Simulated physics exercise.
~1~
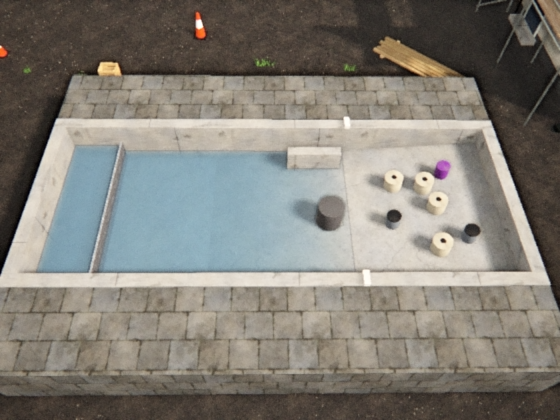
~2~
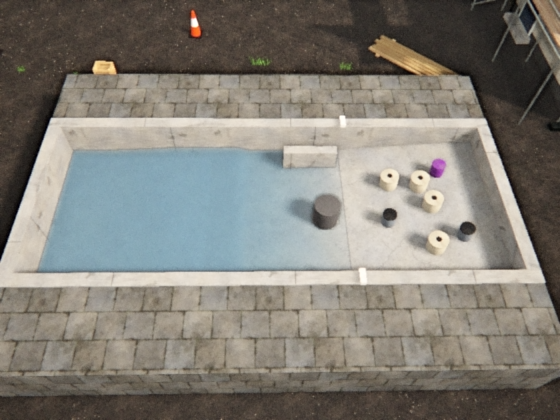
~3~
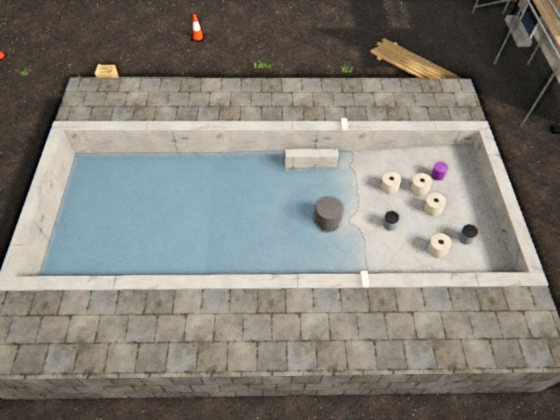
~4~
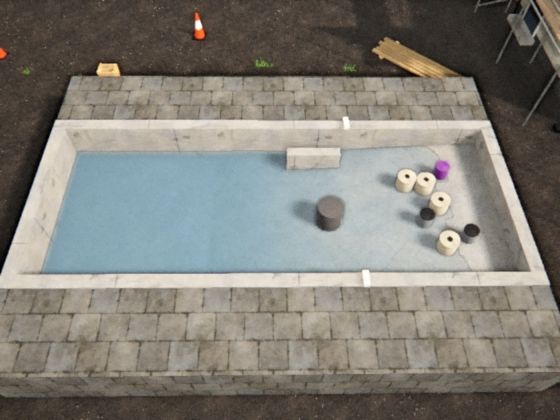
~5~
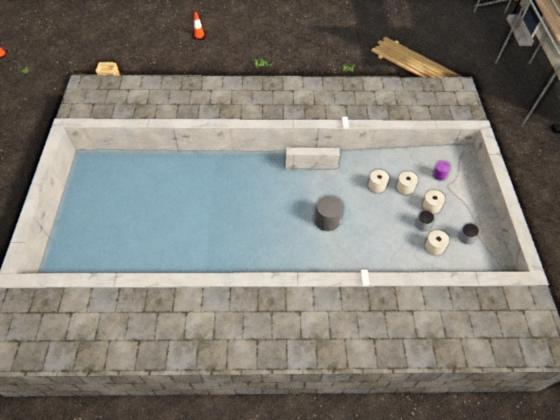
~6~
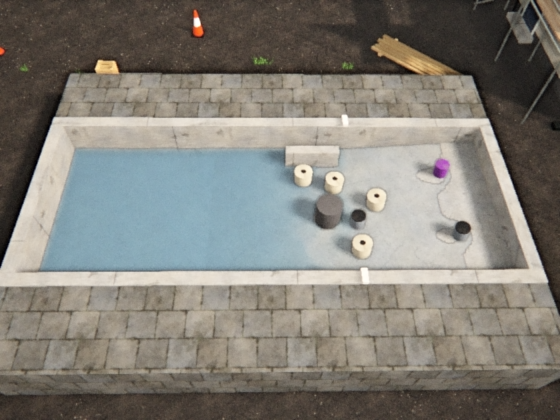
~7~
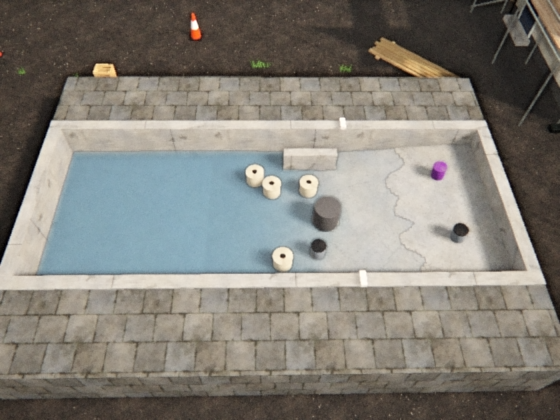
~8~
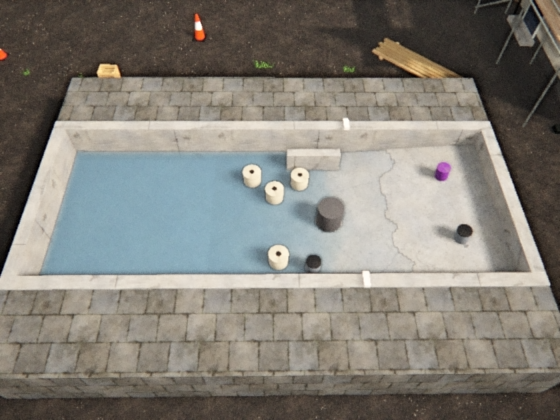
At first, water stands behind a thin barrier at the left end of a concrete basin, with four cream tubs, a purple pail and two small dark pails resting on the slope at right. The barrier disappears and the water spreads rightward, flowing around a large dark cylinder. It reaches the objects and nudges some slightly right. Then the water draws back, carrying the four tubs and one dark pail left past the white marks. At the end, those five sit lower down, while the purple pail and the other dark pail remain stranded on the slope at right.
